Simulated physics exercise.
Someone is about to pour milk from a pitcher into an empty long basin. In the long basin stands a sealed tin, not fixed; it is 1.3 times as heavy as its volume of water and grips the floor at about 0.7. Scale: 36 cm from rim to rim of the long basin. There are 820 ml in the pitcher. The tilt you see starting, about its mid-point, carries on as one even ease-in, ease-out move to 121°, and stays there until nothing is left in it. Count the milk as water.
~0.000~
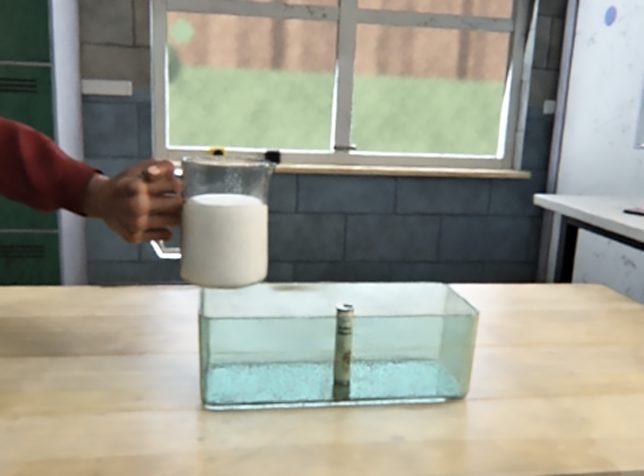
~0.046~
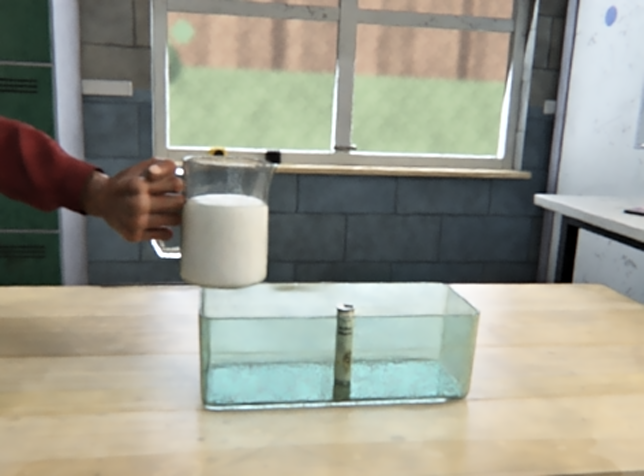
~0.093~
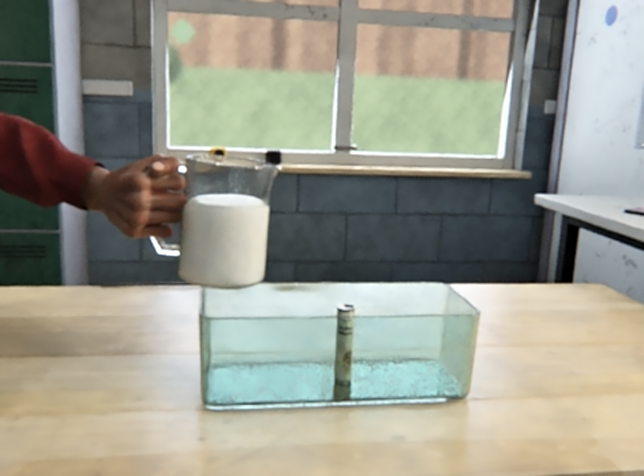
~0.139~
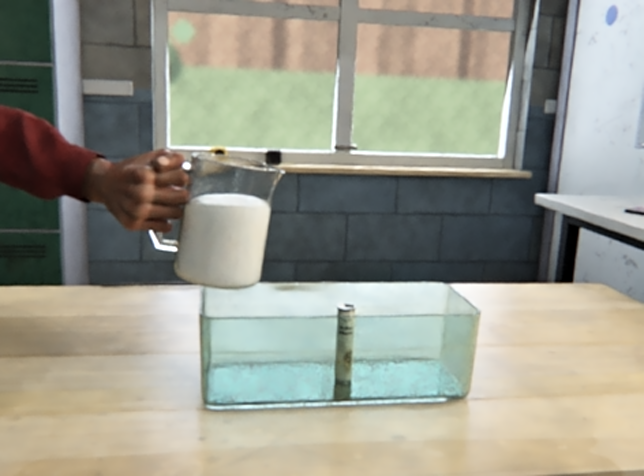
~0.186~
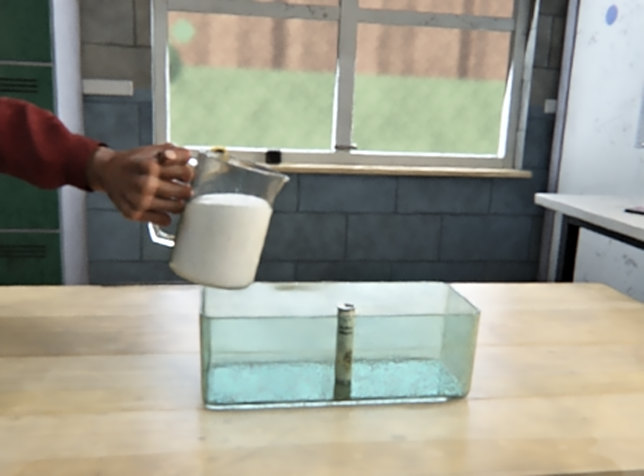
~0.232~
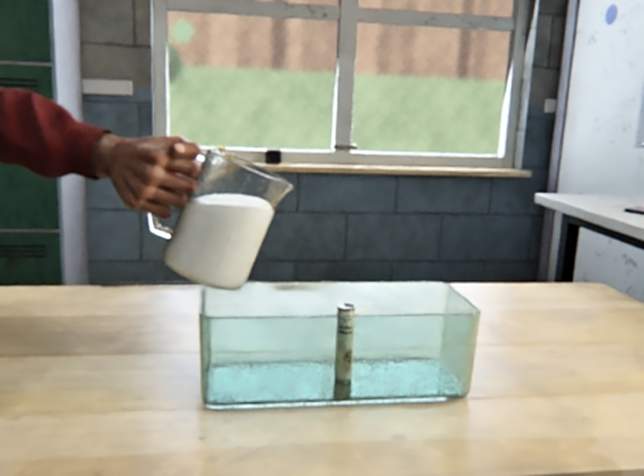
A glass pitcher of white milk, held by a hand in a red sleeve at left, hovers over a pale wooden table in a room with a window and grey-blue brick wall, seen from the front. Below it sits a long, clear greenish basin with a slim, upright tin at its middle. The hand slowly tilts the pitcher rightward while the camera stays still.
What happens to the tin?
The tin goes over.
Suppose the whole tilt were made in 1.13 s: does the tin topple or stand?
The tin falls.
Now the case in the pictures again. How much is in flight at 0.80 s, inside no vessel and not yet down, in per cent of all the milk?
About 9 per cent.
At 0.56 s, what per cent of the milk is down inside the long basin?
About 3 per cent.
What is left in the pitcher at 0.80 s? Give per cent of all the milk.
About 20 per cent.
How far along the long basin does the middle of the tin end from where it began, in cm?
About 9.5 cm.
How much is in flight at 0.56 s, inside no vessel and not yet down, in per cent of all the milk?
Near 14 in a hundred.
By 0.56 s the tilt is 92° and 84 per cent is still to pour; the tin stands where it began.
By 0.80 s the tilt is 121° and 19 per cent is still to pour; the tin leans 19°.
By 1.06 s the tilt is 121° and 0 per cent is still to pour; the tin lies on its side.
By 1.33 s the tilt is 121° and 0 per cent is still to pour; the tin lies on its side.
At rest the tin lies on its side.
